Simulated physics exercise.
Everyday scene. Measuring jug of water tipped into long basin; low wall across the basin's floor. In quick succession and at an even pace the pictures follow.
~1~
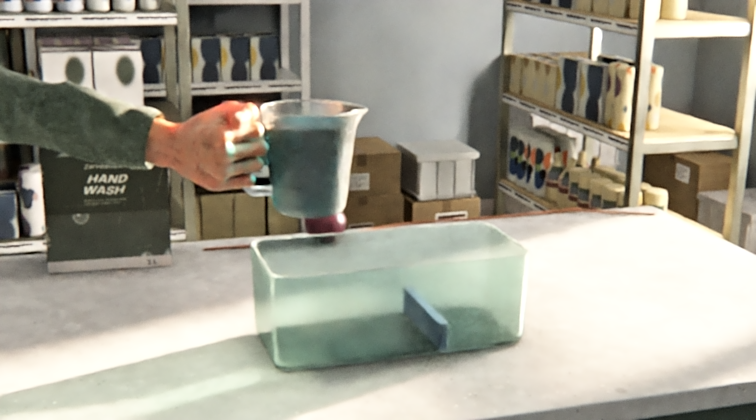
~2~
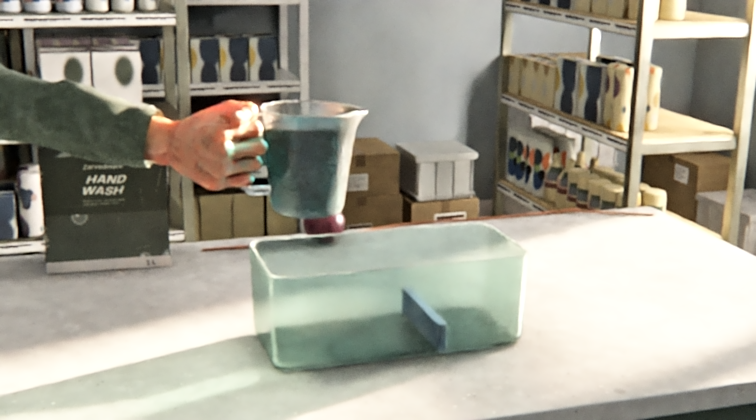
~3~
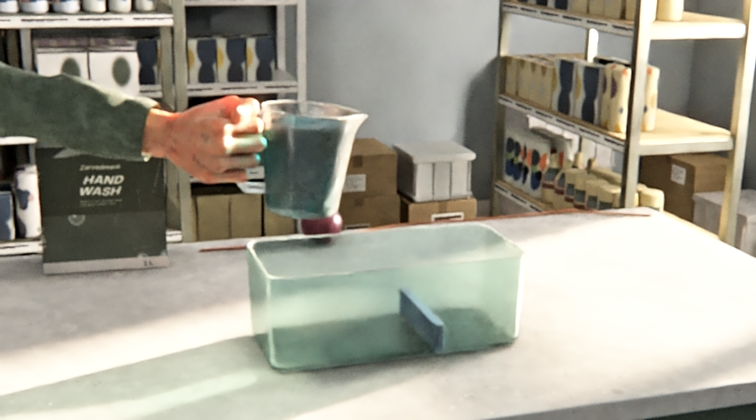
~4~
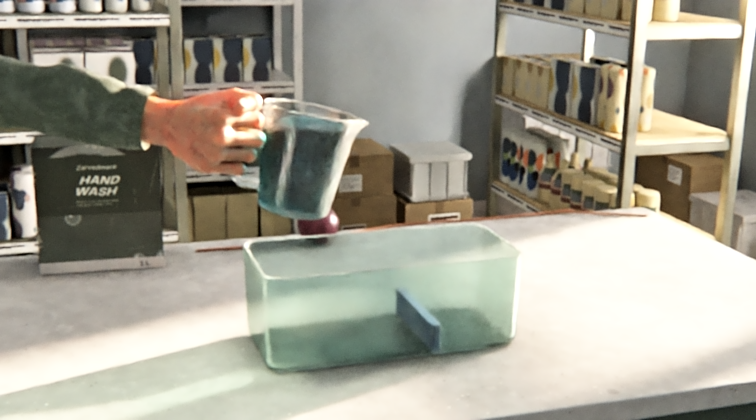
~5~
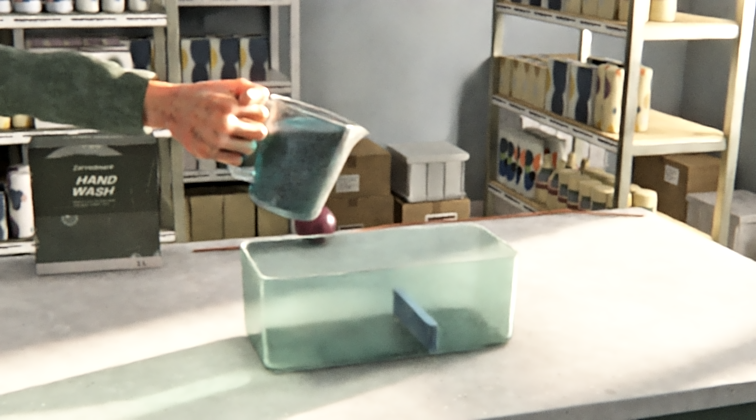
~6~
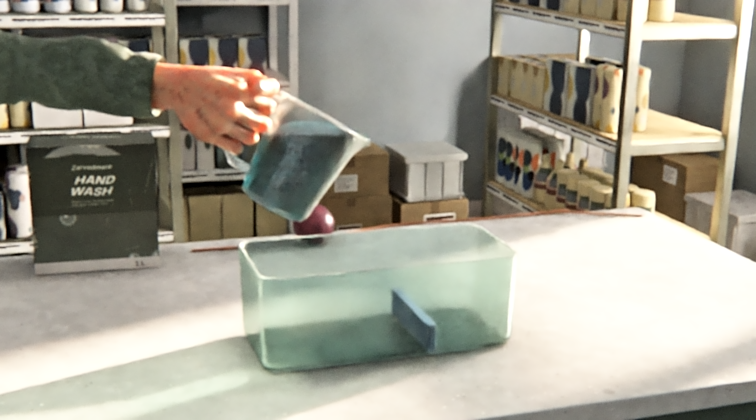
A hand gradually tilts a clear jug of bluish water rightward above a long greenish basin.
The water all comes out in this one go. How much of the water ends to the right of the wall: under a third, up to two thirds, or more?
The right of the wall is going to lack a full third.
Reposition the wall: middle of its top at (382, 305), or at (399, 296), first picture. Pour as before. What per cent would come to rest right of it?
About 95 per cent, then about 75 per cent.
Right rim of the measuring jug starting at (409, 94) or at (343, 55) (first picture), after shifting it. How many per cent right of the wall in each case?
Close to 75 in a hundred, and close to 10 in a hundred.
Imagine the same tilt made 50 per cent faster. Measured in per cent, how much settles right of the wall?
Result: Roughly 20 %.
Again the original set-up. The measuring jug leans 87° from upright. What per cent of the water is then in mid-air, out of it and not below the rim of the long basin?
Airborne fraction: Approx. 20 %.
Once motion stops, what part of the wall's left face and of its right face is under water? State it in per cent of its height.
The left side sits at 50 per cent and the right side at 30.
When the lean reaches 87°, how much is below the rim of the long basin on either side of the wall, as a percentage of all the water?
On the left 10 %, on the right 10 %.
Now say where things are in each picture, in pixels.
In the first frame, it leans 0°; its right rim is at (367, 107); the water meets the walls at (266, 125) and (351, 121); the long basin's rim runs from (261, 260) to (509, 239); the wall's top is at (424, 305).
In the second frame, it leans 1°; its right rim is at (367, 109); the water meets the walls at (265, 125) and (350, 122).
In the third frame, it leans 5°; its right rim is at (367, 114); the water meets the walls at (264, 124) and (350, 125).
In the fourth frame, it leans 11°; its right rim is at (368, 121); the water meets the walls at (265, 125) and (352, 126).
In the fifth frame, it leans 20°; its right rim is at (369, 131); the water meets the walls at (265, 130) and (358, 128).
In the sixth frame, it leans 30°; its right rim is at (370, 143); the water meets the walls at (261, 143) and (364, 137); 1 per cent is over the edge.
A moment on, the measuring jug is tipped on its side and 58 per cent is still to pour, 9 is left of the wall and 12 right of it.
Next, the measuring jug is tipped right over and 14 per cent is still to pour, 53 is left of the wall and 22 right of it.
Then the measuring jug is tipped right over and 1 per cent is still to pour, 71 is left of the wall and 23 right of it.
Later the measuring jug is tipped right over and 0 per cent is still to pour, 74 is left of the wall and 24 right of it.
Finally, 74 per cent lies left of the wall, 24 right of it and 2 outside.
